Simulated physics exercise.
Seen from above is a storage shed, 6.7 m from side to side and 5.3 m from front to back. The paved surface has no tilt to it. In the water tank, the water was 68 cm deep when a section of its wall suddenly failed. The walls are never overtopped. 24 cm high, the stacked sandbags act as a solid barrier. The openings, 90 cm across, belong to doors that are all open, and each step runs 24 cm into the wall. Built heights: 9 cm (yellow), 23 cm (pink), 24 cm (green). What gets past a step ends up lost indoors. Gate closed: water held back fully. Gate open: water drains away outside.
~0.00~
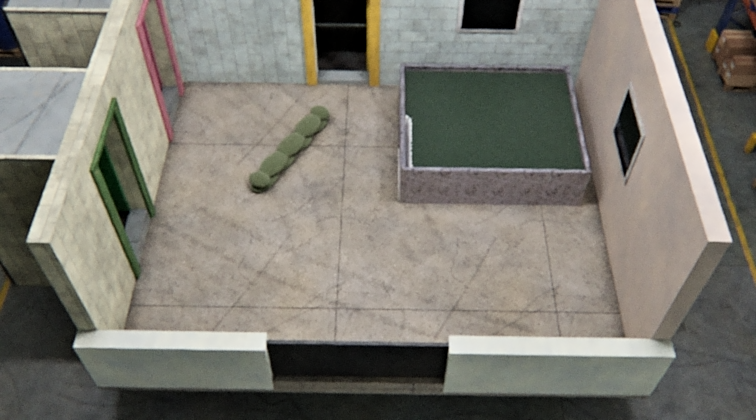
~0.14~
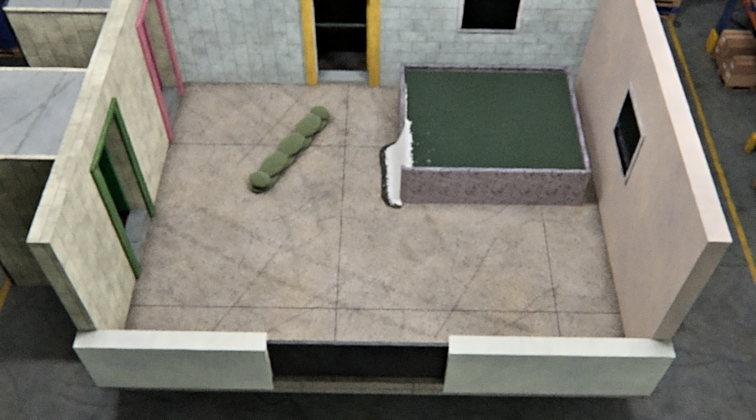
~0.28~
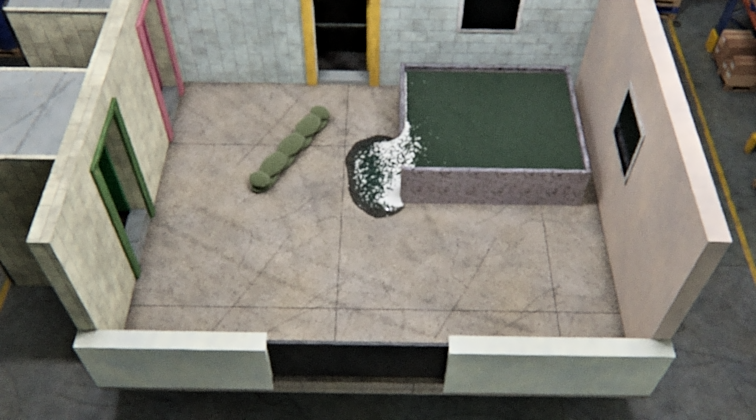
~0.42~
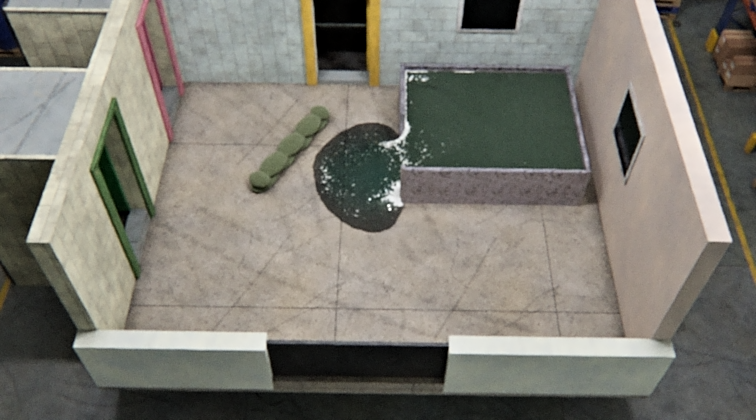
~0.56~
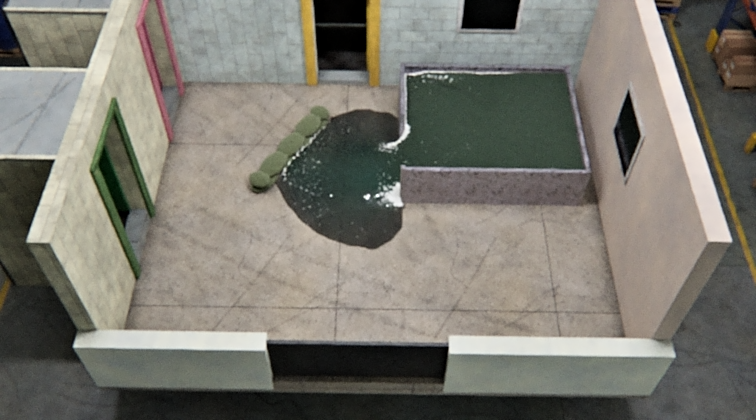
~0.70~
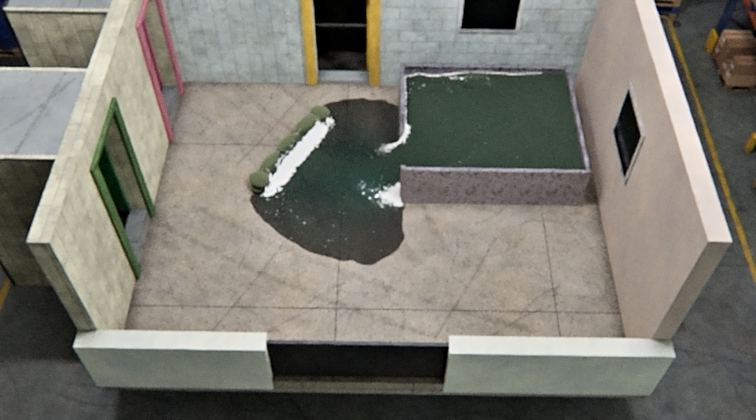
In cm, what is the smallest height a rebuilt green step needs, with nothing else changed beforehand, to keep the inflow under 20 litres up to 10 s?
Close to 19 cm is just enough.
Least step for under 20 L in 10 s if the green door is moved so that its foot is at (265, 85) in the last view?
Roughly 11.0 cm.
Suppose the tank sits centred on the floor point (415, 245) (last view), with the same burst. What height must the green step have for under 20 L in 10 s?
Roughly 30 cm is needed.
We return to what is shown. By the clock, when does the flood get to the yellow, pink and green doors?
Yellow 1.2 s, pink 2.6 s, green 1.3 s.
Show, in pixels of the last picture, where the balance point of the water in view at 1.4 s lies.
(448, 156), roughly.
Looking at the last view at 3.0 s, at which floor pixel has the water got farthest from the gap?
I'd put the front's tip around (117, 361).
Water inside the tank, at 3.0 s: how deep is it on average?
Average depth: Approx. 37 cm.
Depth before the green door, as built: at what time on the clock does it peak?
The level tops out near 2.4 seconds.
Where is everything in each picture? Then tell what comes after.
The first frame shows still water, 68 cm deep, in the water tank at (489, 119); the green door at (127, 200) is dry.
In the second frame, water pours out at (404, 164) and has run 0.3 m, to (387, 197); about 6 cm deep outside, 68 cm at the back.
In the third frame, water pours out at (404, 165) and has run 0.8 m, to (352, 172); about 11 cm deep outside, 68 cm at the back.
In the fourth frame, the gap is at (404, 165), the front 1.3 m out at (318, 166); the back of the water tank holds 68 cm.
In the fifth frame, the gap is at (404, 165), the front 1.9 m out at (282, 180); the back of the water tank holds 68 cm.
In the sixth frame, the gap is at (404, 165), the front 2.2 m out at (259, 204); the back of the water tank holds 68 cm; 1.8 m in a straight line remain to the green door at (127, 200).
After 1.4 s water covers 30 % of the floor, deepest (40 cm) near (395, 185); 7 cm at the green door, 0 litres in over its 24 cm step.
After 3.0 s water covers 60 % of the floor, deepest (40 cm) near (145, 302); 21 cm at the green door, 0 litres in over its 24 cm step.
After 10.0 s water covers 95 % of the floor, deepest (20 cm) near (543, 97); 12 cm at the green door, 2 litres in over its 24 cm step.
At the green door as built, the water arrived by 1.3 s and peaked near 23 cm at 2.4 s.
With a step of 16 cm, 52 litres would have come in within the 10 s; with 21.5 cm, 7 litres. So under 20 litres takes about 19 cm.
